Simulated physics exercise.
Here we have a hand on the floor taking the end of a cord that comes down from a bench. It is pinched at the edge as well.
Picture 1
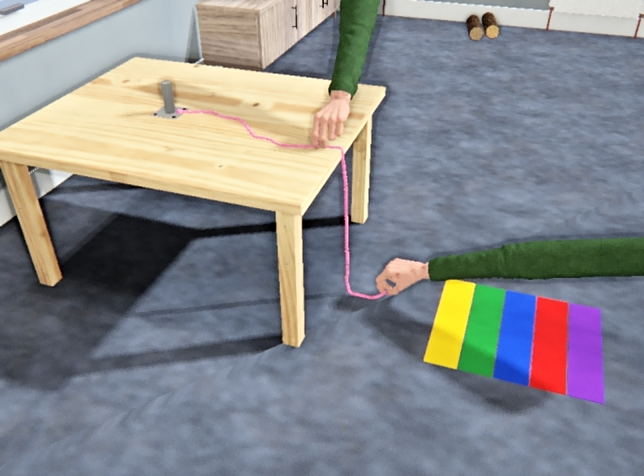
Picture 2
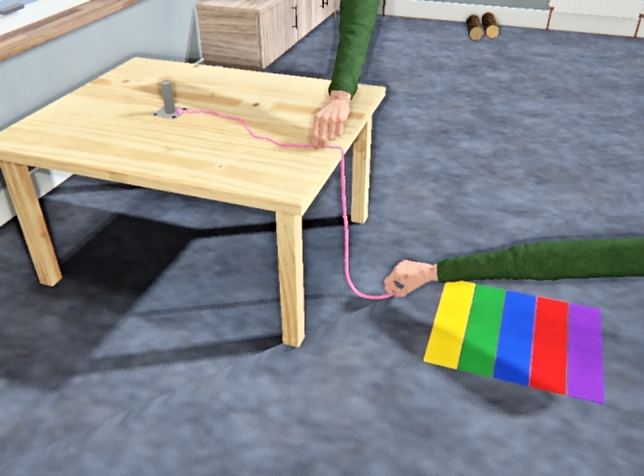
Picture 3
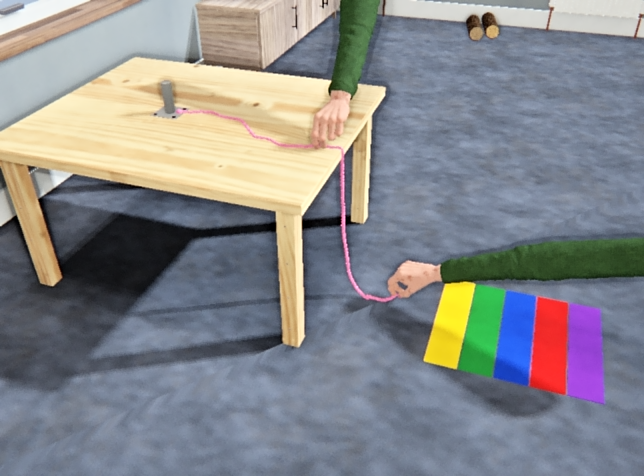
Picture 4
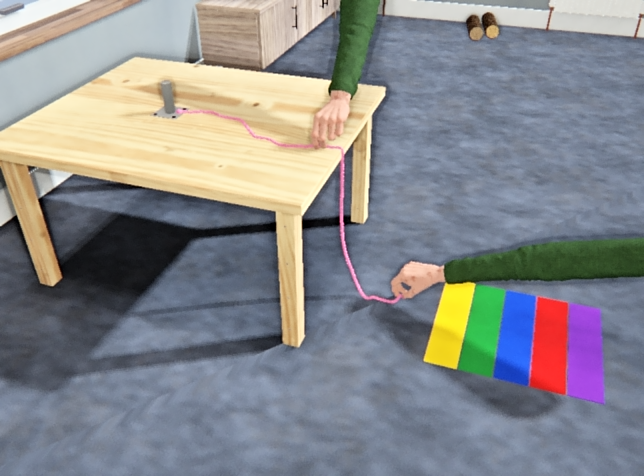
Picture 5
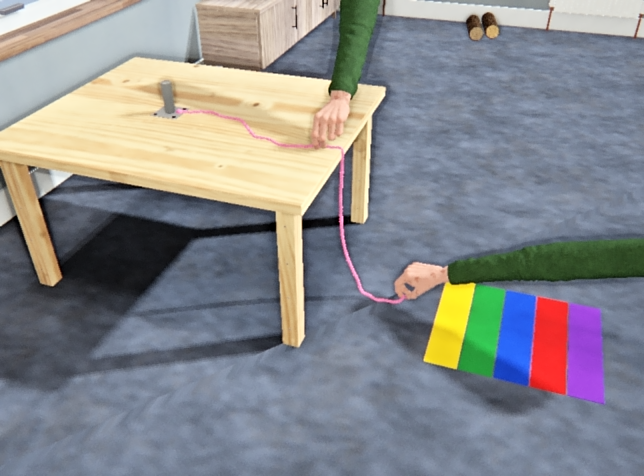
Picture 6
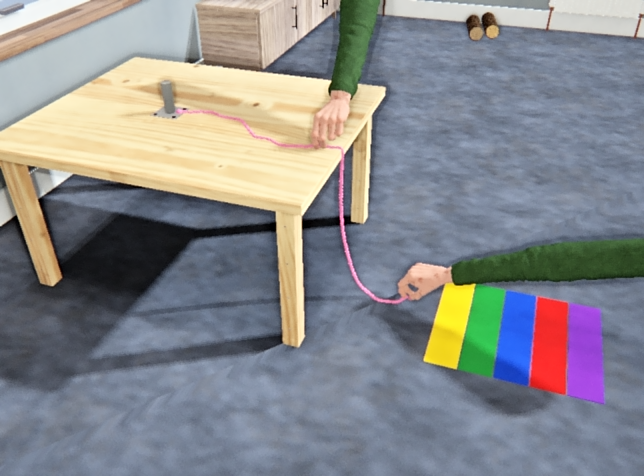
In this clip, one hand pins a pink cord at the edge of a wooden table while another hand near the floor, holding the cord's hanging end, slides slightly right beside a panel of coloured stripes.
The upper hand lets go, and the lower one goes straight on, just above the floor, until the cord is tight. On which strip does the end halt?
The blue one.
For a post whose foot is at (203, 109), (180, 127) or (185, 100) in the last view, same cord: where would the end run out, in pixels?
In that order: (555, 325), (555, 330) and (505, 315).
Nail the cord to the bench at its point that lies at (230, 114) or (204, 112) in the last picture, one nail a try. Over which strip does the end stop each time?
It would be blue; blue.
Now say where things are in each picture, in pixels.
The first picture shows end (385, 292); yellow (444, 348); green (478, 356); blue (513, 364); red (549, 372); purple (586, 381).
The second picture shows end (394, 293); cord through (205, 112) (248, 128) (296, 146) (343, 172) (346, 231) (351, 285).
The third picture shows end (397, 294).
The fourth picture shows end (400, 295); cord through (205, 112) (248, 128) (296, 146) (342, 172) (342, 230) (358, 286).
The fifth picture shows end (404, 296).
The sixth picture shows end (407, 296); cord through (205, 112) (248, 128) (296, 146) (341, 172) (343, 230) (361, 286).
Early on, end near (466, 309); over yellow.
Midway, end near (500, 316); over green.
At the end of the slack, end near (520, 320); over blue. It halts on the blue strip.
